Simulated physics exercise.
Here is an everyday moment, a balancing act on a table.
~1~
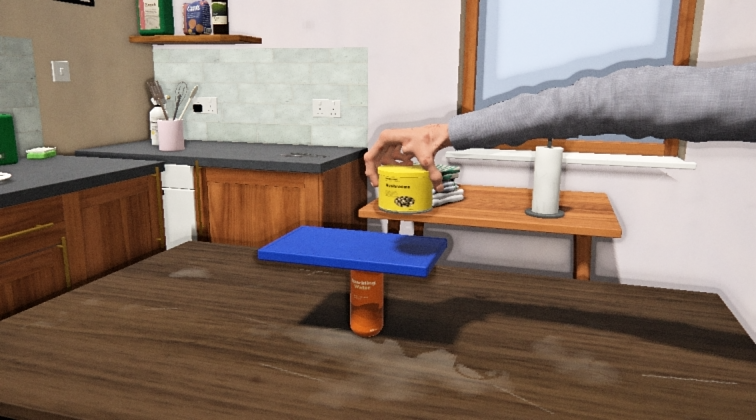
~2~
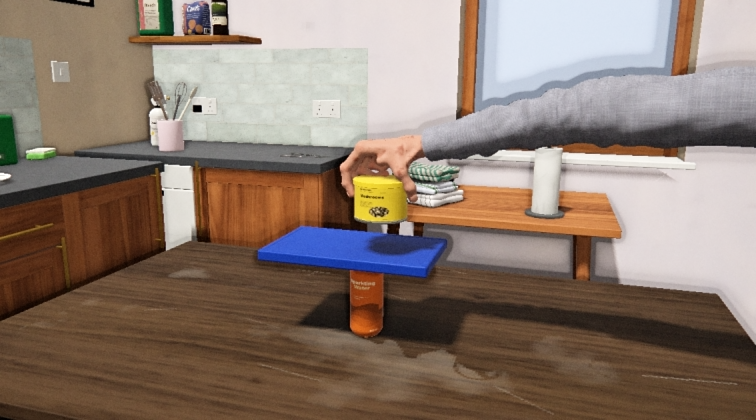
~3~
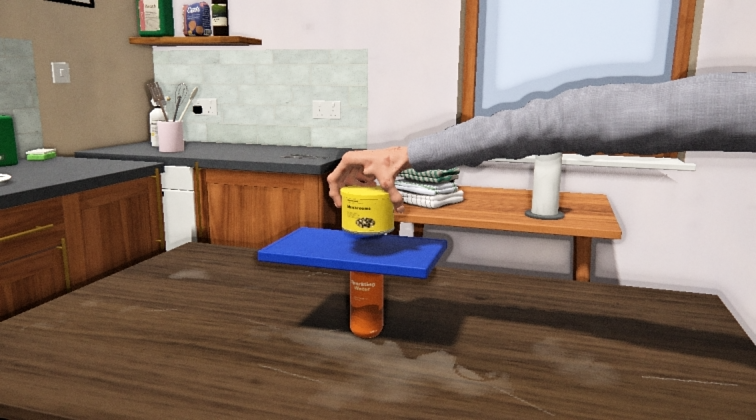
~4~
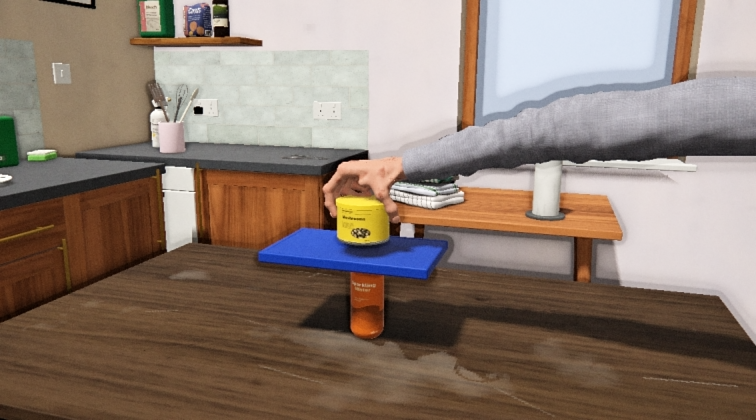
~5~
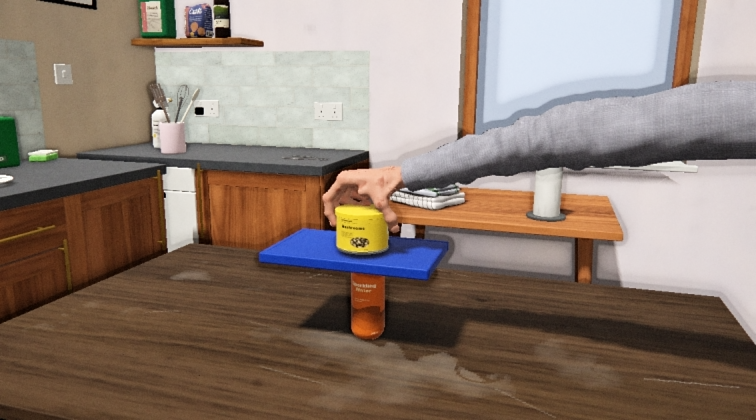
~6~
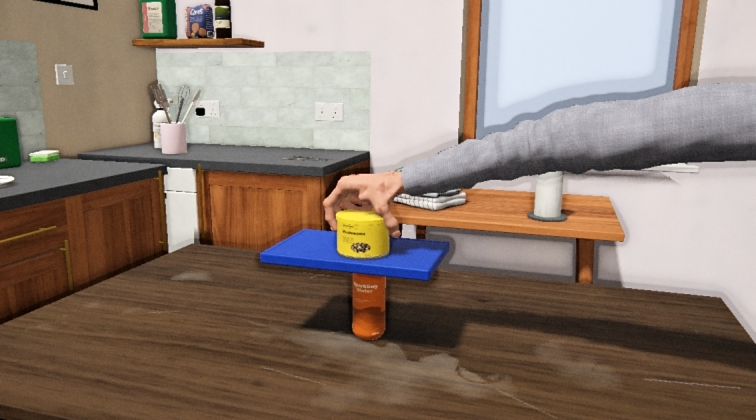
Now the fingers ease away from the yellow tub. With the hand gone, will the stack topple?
I predict the stack will bear it.
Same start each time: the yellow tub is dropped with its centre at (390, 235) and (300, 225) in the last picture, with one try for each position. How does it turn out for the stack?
In case one it stays upright, while in case two it tumbles.
Then, 0.40 s past the last view, nothing moves.
Then, 1.00 s past the last view, yellow tub resting near (363, 234).
Finally, all 3 still in place. Final places as the last picture's camera would see them, yellow tub near (363, 234). The stack keeps its balance.
